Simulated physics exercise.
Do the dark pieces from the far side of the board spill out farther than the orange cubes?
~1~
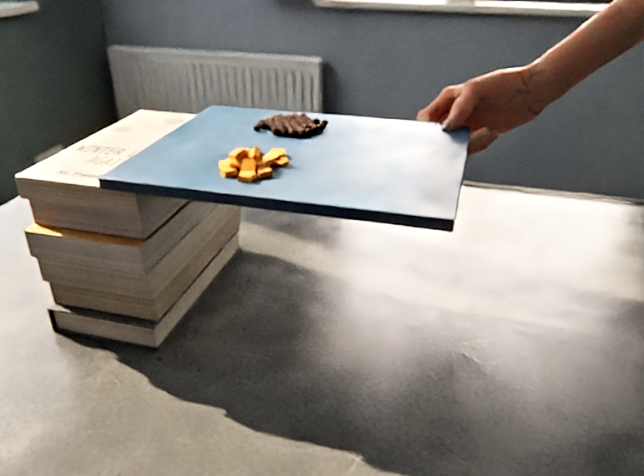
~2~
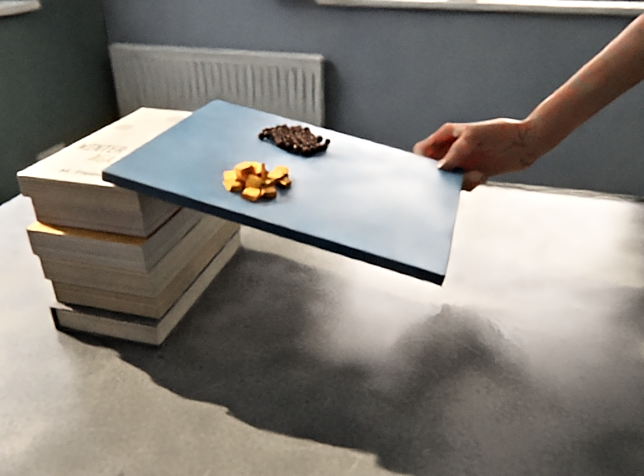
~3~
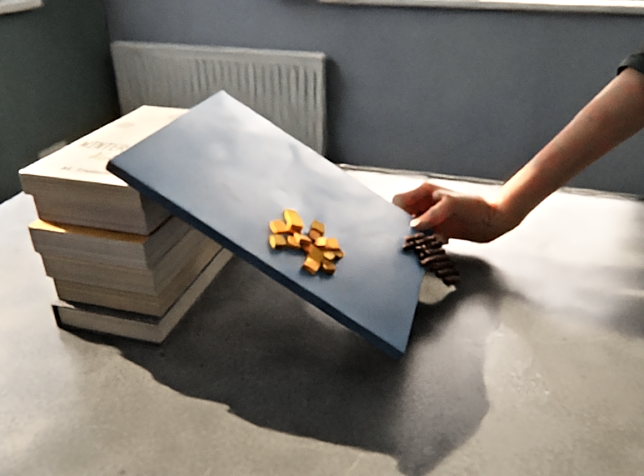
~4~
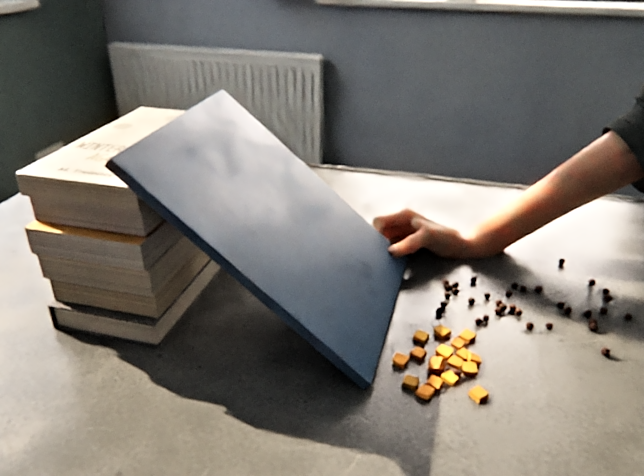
Yes, the dark pieces end up scattered farther out across the table, while the orange cubes stay closer to the lowered end of the board.
